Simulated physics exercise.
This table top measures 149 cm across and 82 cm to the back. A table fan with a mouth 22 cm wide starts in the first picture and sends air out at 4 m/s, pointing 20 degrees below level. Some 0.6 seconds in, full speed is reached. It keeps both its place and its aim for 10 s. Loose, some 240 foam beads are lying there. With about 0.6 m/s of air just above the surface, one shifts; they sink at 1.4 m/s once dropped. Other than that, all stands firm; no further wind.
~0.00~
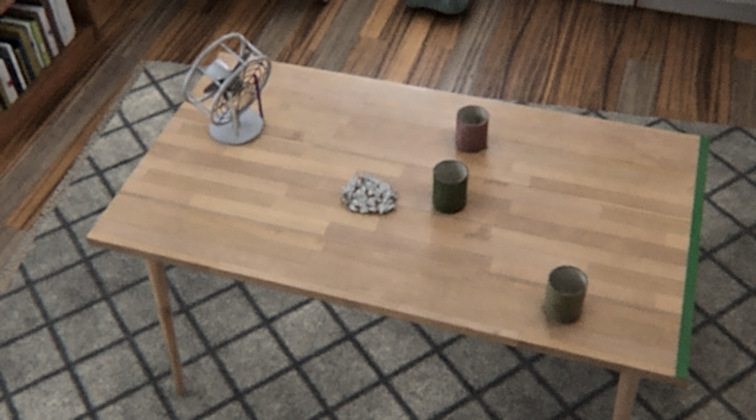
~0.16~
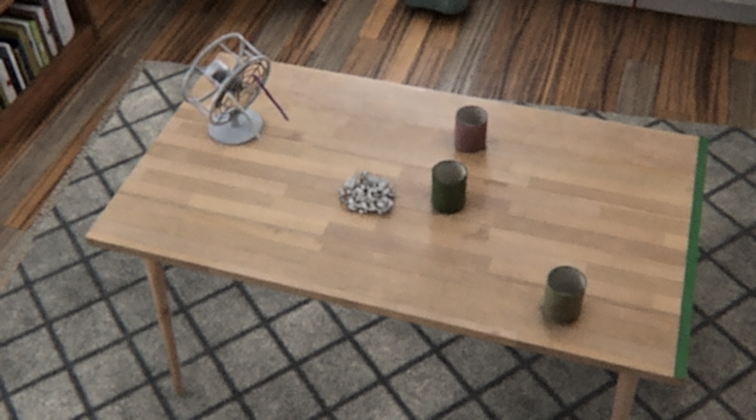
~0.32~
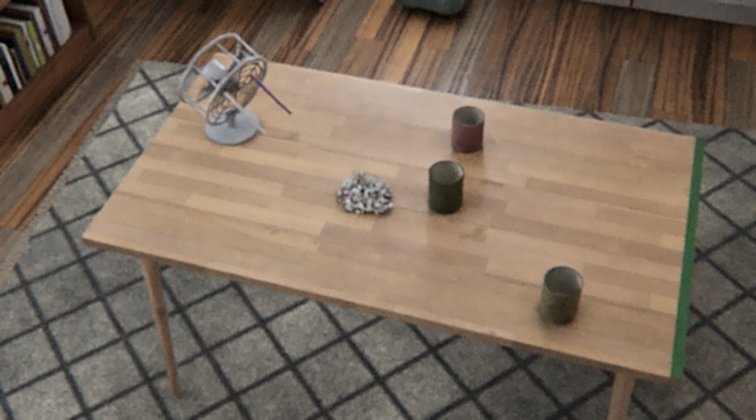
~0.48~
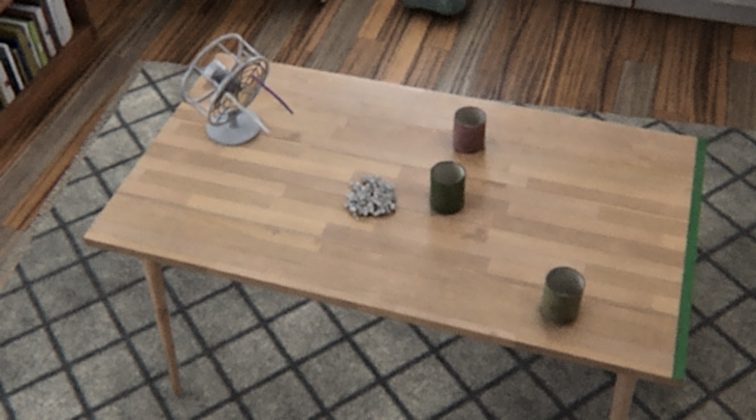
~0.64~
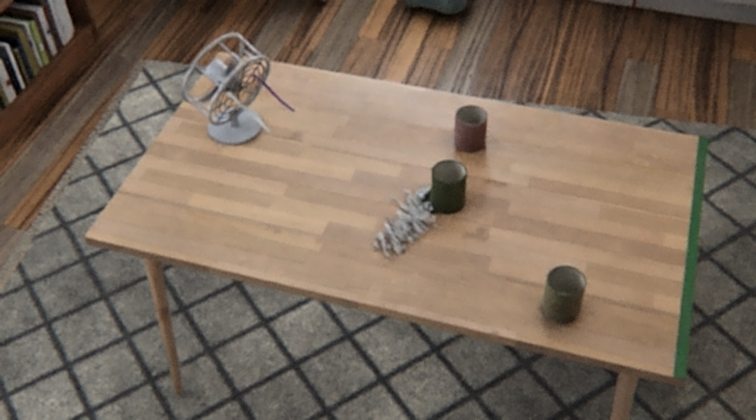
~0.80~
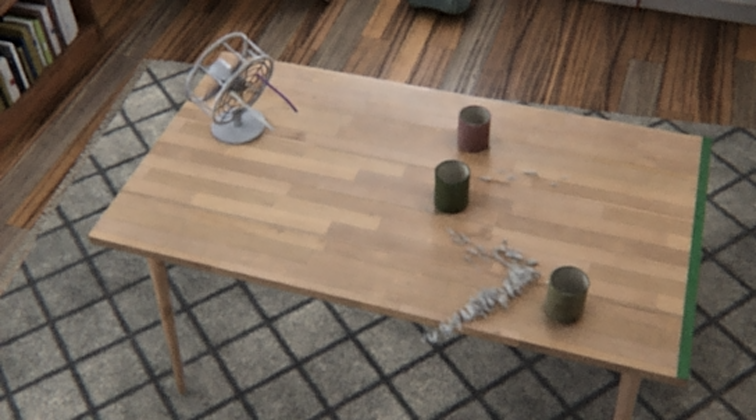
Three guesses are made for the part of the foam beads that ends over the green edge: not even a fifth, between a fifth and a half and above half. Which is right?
By then from a fifth to a half are over the green edge.
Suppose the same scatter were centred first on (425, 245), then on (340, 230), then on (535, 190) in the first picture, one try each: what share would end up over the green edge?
20, 0 and 90 in a hundred, respectively.
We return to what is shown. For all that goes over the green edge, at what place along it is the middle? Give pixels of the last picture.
I'd put my finger close to (698, 285).
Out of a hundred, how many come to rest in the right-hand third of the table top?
I'd estimate around 0 per cent.
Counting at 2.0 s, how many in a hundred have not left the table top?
Close to 3 in a hundred remain at that time.
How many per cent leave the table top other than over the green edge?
Around 60 % of them.
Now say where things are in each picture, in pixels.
In the first picture, the middle of the foam beads is near (370, 194), none has stirred yet and the mouth of the table fan is at (228, 80).
In the second picture, the middle of the foam beads is near (369, 193), none has stirred yet and the green edge is centred on (699, 245).
In the third picture, the middle of the foam beads is near (366, 194), none has stirred yet, the top of a mug is at (446, 172) and the top of a mug is at (469, 116).
In the fourth picture, the middle of the foam beads is near (371, 199), the farthest in sight from the table fan is at (394, 209) and about 30 % have left their places.
In the fifth picture, the middle of the foam beads is near (407, 222), the farthest in sight from the table fan is at (437, 228) and all have left their places.
In the sixth picture, the middle of the foam beads is near (495, 289), the farthest in sight from the table fan is at (548, 283) and all have left their places.
After 2.0 s the count stands so, 36 % are over the green edge.
After 3.2 s the count stands so, 40 % are over the green edge.
After 5.5 s the count stands so, 40 % are over the green edge.
After 10.0 s, at the end, 40 % are over the green edge.
